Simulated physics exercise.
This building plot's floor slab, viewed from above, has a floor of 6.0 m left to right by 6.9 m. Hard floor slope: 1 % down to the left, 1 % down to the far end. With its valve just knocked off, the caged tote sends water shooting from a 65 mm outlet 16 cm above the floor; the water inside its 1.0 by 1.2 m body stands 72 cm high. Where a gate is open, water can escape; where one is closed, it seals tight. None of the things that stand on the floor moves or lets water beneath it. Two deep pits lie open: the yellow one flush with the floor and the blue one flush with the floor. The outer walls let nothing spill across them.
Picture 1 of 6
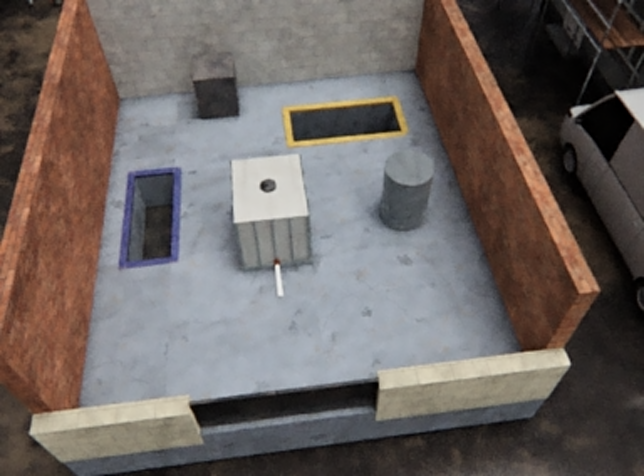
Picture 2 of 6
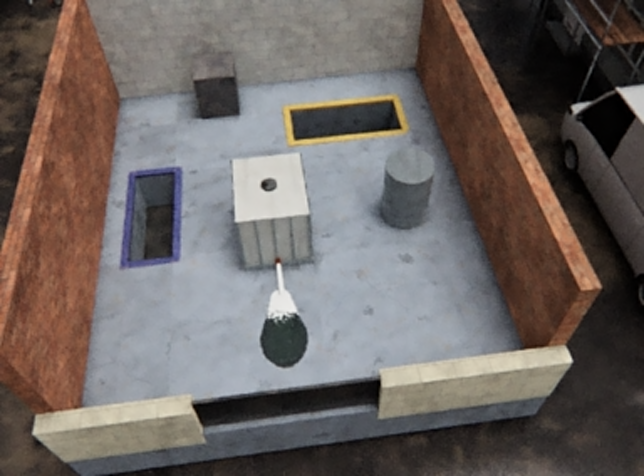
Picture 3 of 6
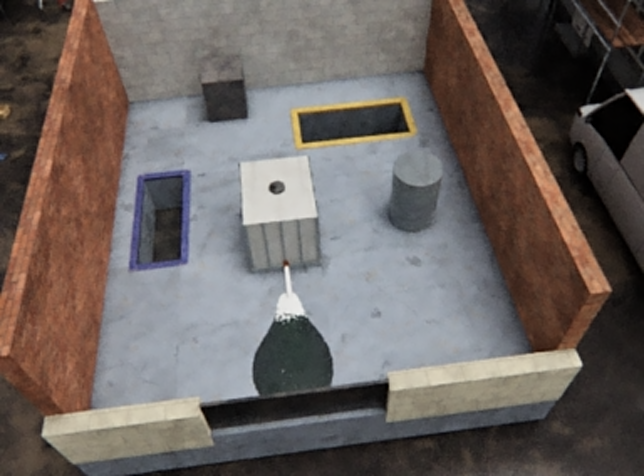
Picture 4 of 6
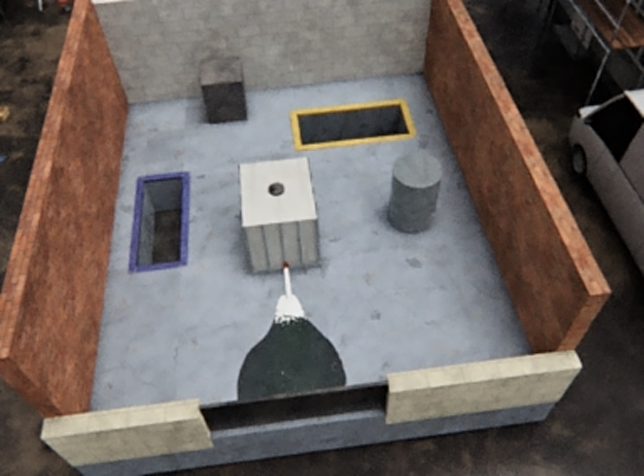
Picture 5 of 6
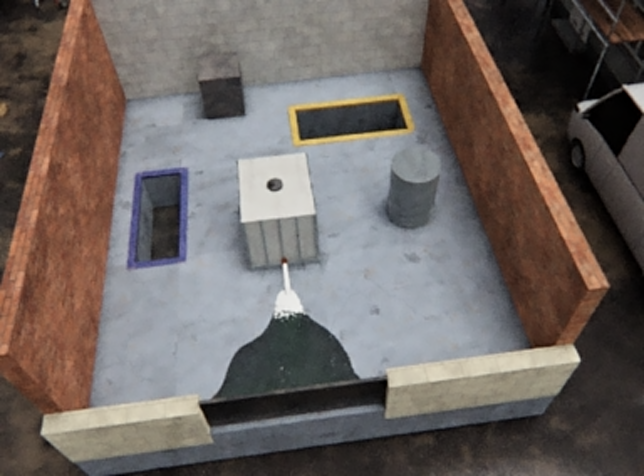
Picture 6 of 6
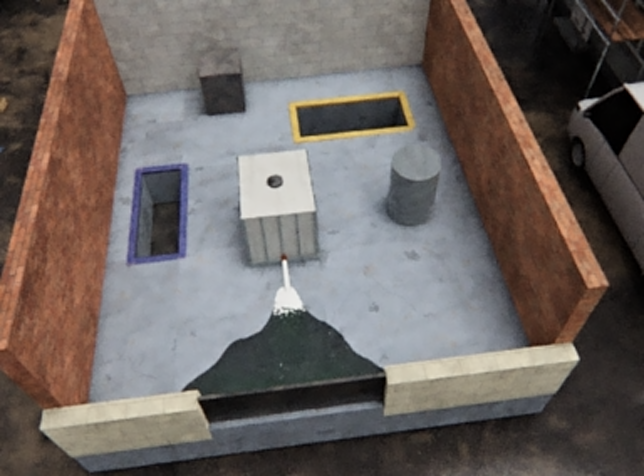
Walled concrete floor slab seen from above, with water shooting from a pale tote's spout and spreading dark towards the front gap.
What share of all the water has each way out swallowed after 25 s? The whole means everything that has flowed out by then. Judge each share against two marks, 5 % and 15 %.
Against the marks, the gate opening gets less than 5 %; the yellow pit gets under 5 %; the blue pit gets over 15 %.
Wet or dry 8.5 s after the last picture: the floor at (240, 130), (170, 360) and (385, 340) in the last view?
One by one, I'd say spared, swamped and swamped.
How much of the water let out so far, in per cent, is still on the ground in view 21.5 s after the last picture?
Share: Close to 74 %.
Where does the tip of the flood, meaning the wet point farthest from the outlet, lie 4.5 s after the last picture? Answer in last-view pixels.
Front tip: Roughly (86, 428) in the last view.
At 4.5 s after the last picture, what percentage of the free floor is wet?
Some 20 per cent of it.
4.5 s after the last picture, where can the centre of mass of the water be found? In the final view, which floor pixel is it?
Roughly (256, 362) in the last view.
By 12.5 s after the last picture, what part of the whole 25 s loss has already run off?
Share by that time: About 20 %.
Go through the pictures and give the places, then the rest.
In the first frame, the jet has just started at (278, 276); the ground is still dry.
In the second frame, the jet leaves at (280, 275); the sheet reaches (279, 363), 1.7 m away, and wets 0.5 m2.
In the third frame, from the spout at (288, 278) the water has spread over 1.2 m2; its tip is at a hidden place, and it is 0.9 cm deep on average.
In the fourth frame, from the spout at (287, 280) the water has spread over 1.5 m2; its tip is at a hidden place, and it is 0.9 cm deep on average.
In the fifth frame, the jet leaves at (286, 275); the sheet reaches a hidden place, 2.6 m away, and wets 1.8 m2.
In the sixth frame, the jet leaves at (286, 272); the sheet reaches a hidden place, 2.8 m away, and wets 2.3 m2.
Then, 1.5 s after the last picture water covers 10 % of the floor and is deepest (4 cm) near (292, 388); gone so far, the gate opening 0 %, the yellow pit 0 %, the blue pit 0 %.
Then, 4.5 s after the last picture water covers 20 % of the floor and is deepest (4 cm) near (292, 388); gone so far, the gate opening 0 %, the yellow pit 0 %, the blue pit 0 %.
Then, 8.5 s after the last picture water covers 25 % of the floor and is deepest (3 cm) near (292, 388); gone so far, the gate opening 0 %, the yellow pit 0 %, the blue pit 0 %.
Then, 12.5 s after the last picture water covers 35 % of the floor and is deepest (3 cm) near (292, 388); gone so far, the gate opening 0 %, the yellow pit 0 %, the blue pit 5 %.
Then, 21.5 s after the last picture water covers 40 % of the floor and is deepest (3 cm) near (292, 388); gone so far, the gate opening 0 %, the yellow pit 0 %, the blue pit 25 %.
